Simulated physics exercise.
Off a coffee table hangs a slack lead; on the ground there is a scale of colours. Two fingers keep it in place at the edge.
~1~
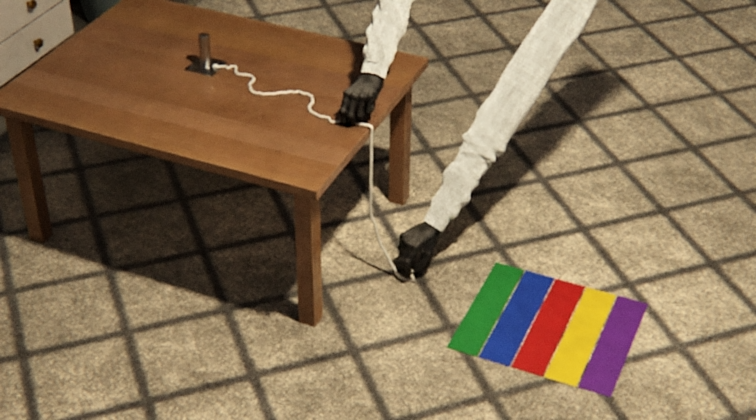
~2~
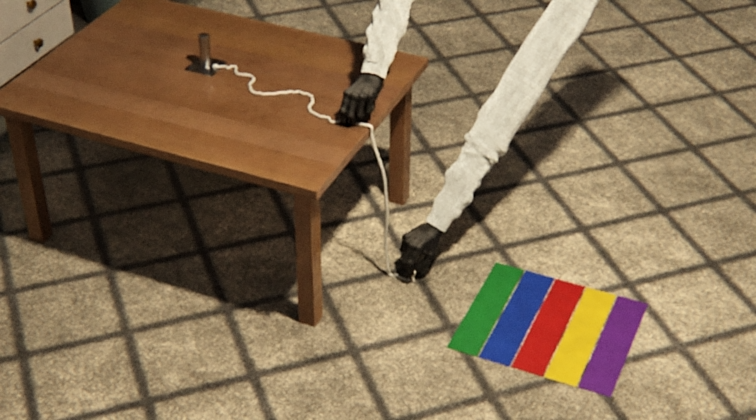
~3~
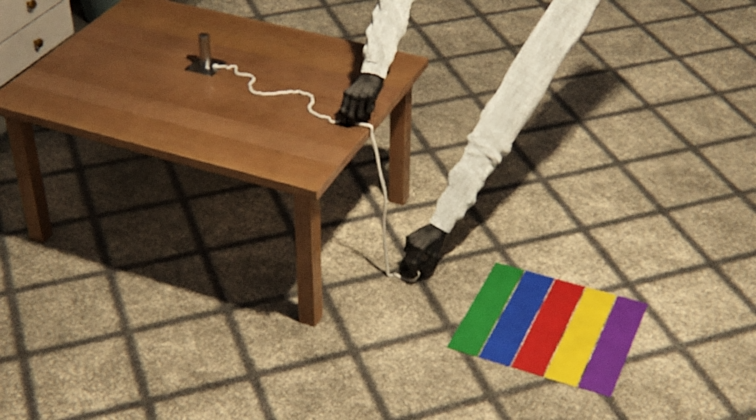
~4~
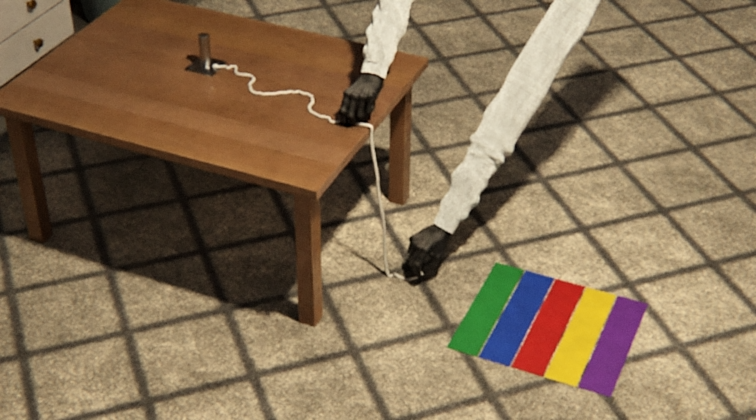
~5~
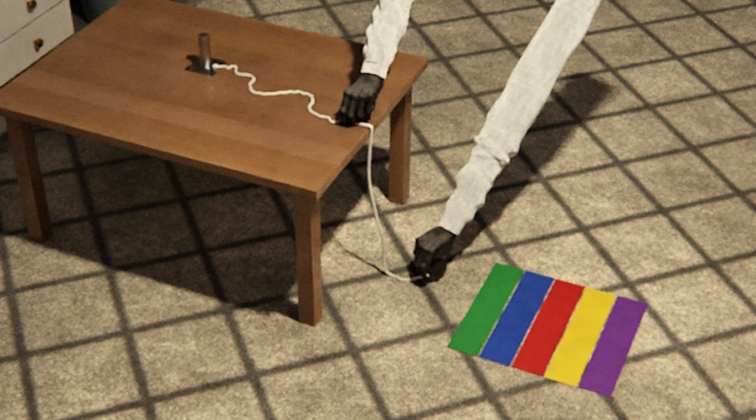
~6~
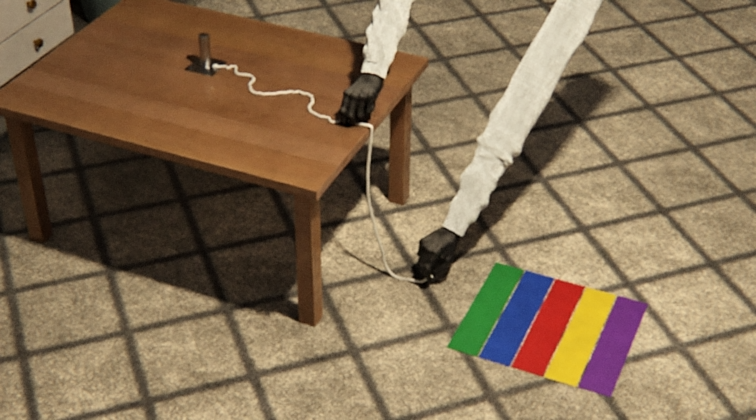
A gloved hand draws a white cord's low end slightly right toward colored stripes.
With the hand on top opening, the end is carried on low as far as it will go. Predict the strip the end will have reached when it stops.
I would say the yellow strip.
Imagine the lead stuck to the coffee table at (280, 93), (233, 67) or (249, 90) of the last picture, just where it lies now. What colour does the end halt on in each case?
Red; yellow; red.
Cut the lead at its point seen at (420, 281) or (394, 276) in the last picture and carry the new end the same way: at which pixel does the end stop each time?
Respectively (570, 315) and (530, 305).
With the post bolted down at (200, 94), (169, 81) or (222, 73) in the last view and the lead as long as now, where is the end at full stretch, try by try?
Per try, approx.: (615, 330); (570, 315); (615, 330).
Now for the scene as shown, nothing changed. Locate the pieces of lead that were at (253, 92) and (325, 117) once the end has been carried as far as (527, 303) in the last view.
First mark (283, 92), second mark (374, 131).
Soon after, end near (527, 303); over blue.
After that, end near (564, 314); over red.
At the stop, end near (588, 320); over yellow. It halts on the yellow strip.
